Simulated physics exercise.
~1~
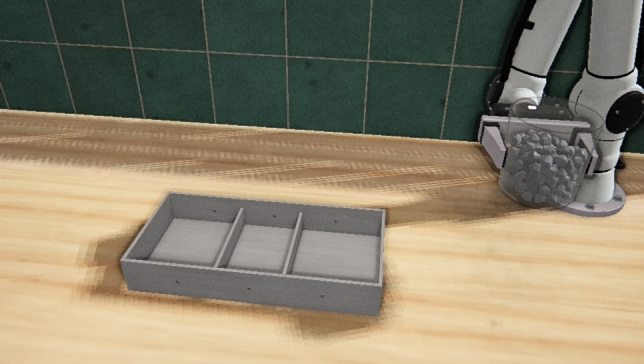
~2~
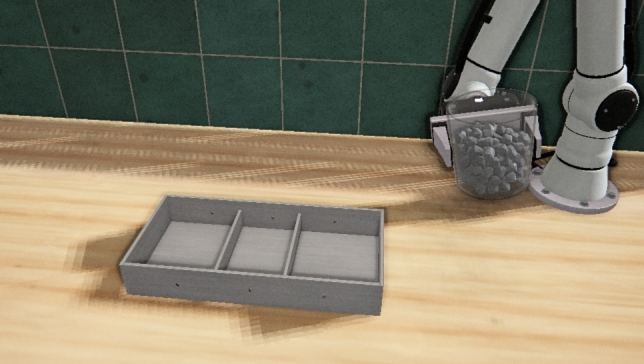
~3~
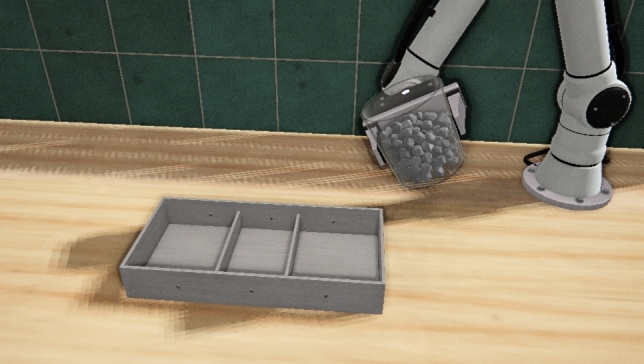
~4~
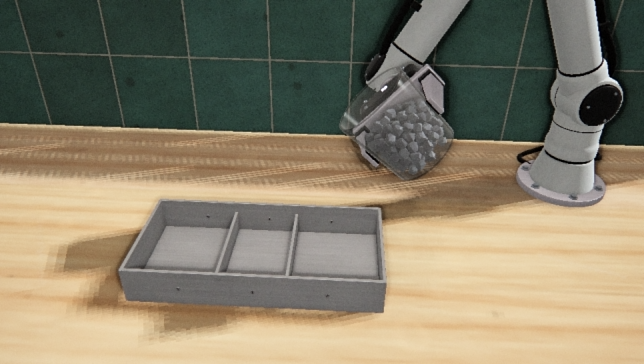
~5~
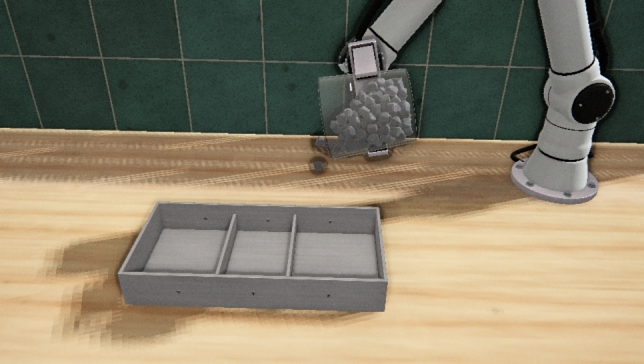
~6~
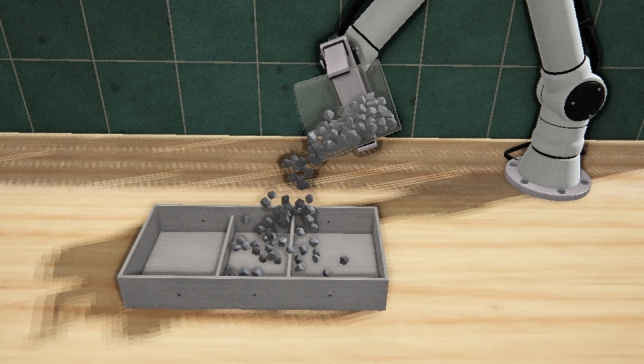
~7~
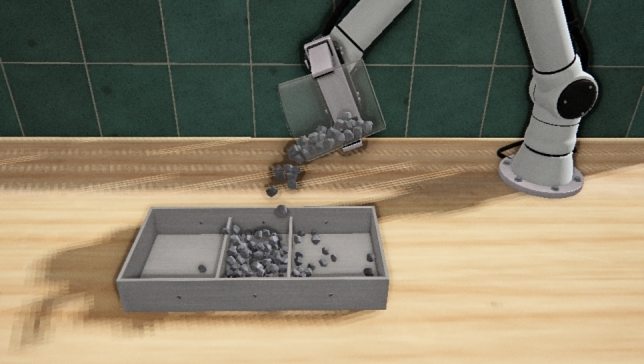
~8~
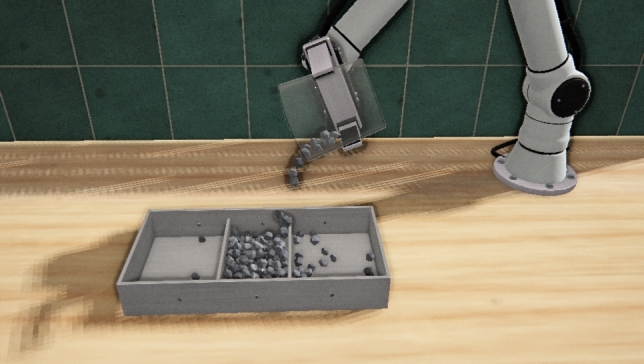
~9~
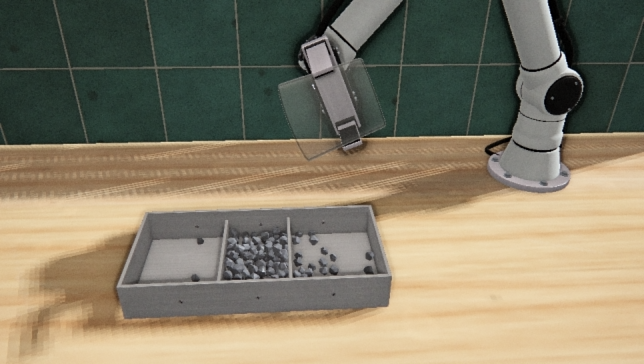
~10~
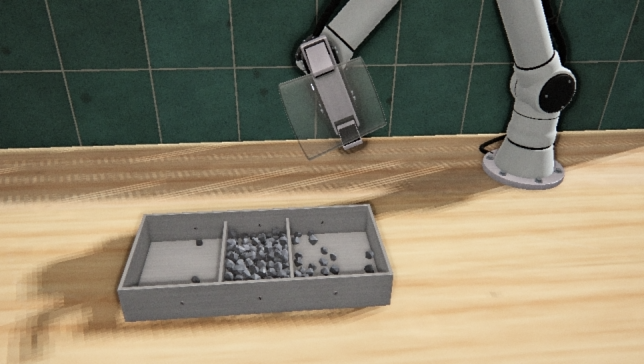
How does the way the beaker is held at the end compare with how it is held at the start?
At the start the beaker is held upright, while at the end the arm holds it tipped over on its side.
